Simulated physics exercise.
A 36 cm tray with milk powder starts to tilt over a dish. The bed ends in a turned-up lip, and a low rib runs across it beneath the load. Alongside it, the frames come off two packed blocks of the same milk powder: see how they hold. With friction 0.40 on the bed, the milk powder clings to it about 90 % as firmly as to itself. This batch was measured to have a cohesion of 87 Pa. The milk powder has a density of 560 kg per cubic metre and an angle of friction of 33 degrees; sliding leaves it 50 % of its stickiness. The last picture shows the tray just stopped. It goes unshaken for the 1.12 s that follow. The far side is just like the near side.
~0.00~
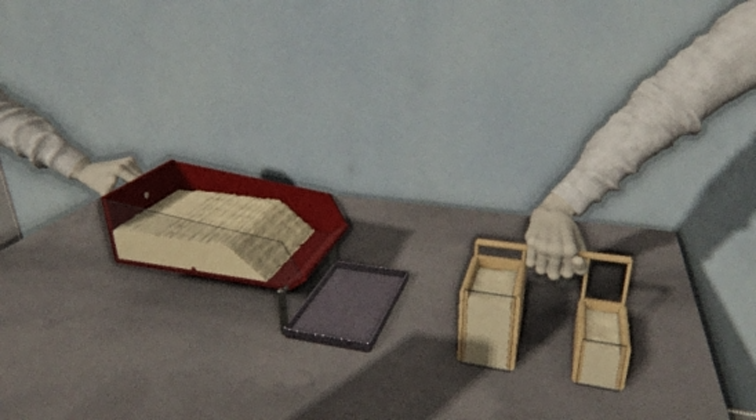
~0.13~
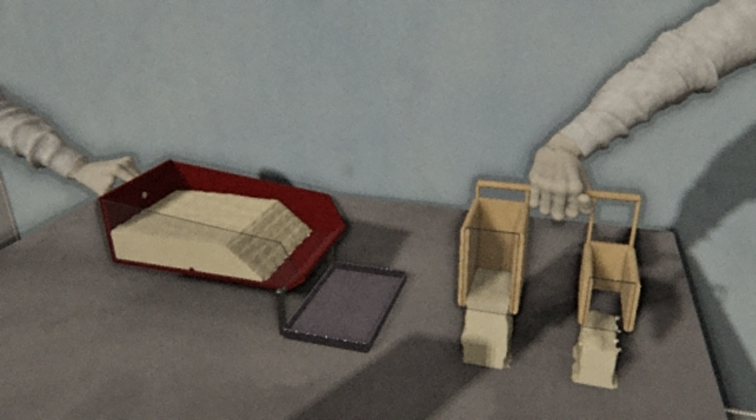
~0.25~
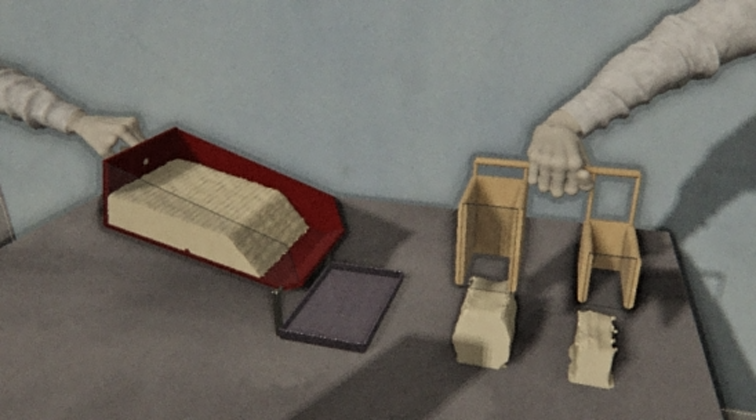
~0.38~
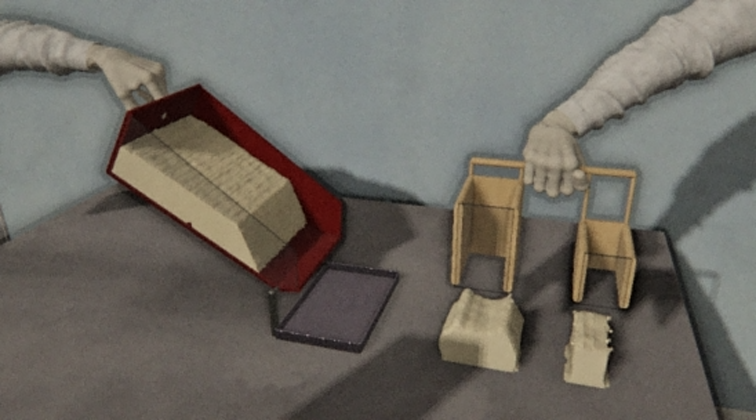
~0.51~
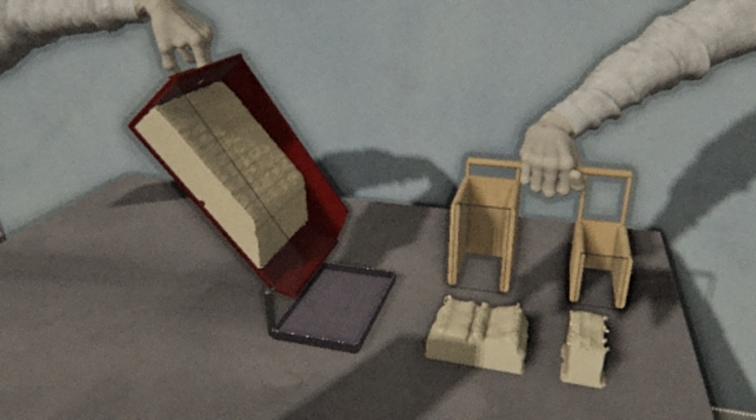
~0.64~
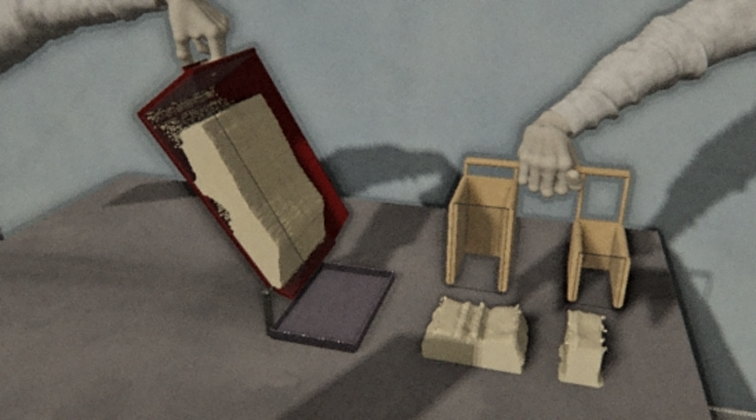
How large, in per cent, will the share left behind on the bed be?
My estimate is about 12 per cent.
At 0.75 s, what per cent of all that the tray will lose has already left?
Share so far: Roughly 10 percent.
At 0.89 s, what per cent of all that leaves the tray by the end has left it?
The figure is some 70 %.
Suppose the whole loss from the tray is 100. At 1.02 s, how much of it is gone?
The share is about 100 %.
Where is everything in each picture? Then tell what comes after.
Top of the high end at (106, 199), tilt 0 degrees; leading edge of the milk powder at (264, 279); blocks stand 13 cm, 7.0 cm (left to right), in the first frame.
Top of the high end at (104, 199), tilt 0 degrees; leading edge of the milk powder at (262, 279); blocks stand 12 cm, 7.0 cm (left to right), in the second frame.
Top of the high end at (108, 163), tilt 13 degrees; leading edge of the milk powder at (259, 277); blocks stand 11 cm, 7.0 cm (left to right), in the third frame.
Top of the high end at (132, 116), tilt 31 degrees; leading edge of the milk powder at (257, 268); blocks stand 8.1 cm, 7.0 cm (left to right), in the fourth frame.
Top of the high end at (177, 82), tilt 49 degrees; leading edge of the milk powder at (258, 250); blocks stand 6.2 cm, 7.0 cm (left to right), in the fifth frame.
Top of the high end at (192, 76), tilt 55 degrees; leading edge of the milk powder at (279, 255); blocks stand 5.9 cm, 6.9 cm (left to right), in the sixth frame.
After 0.75 s, the tilt is 55 degrees and 88 % is on the bed.
After 0.89 s, the tilt is 55 degrees and 38 % is on the bed.
After 1.02 s, the tilt is 55 degrees and 13 % is on the bed.
After 1.16 s, the tilt is 55 degrees and 12 % is on the bed.
After 1.72 s, at the end, the tilt is 55 degrees and 12 % is on the bed.
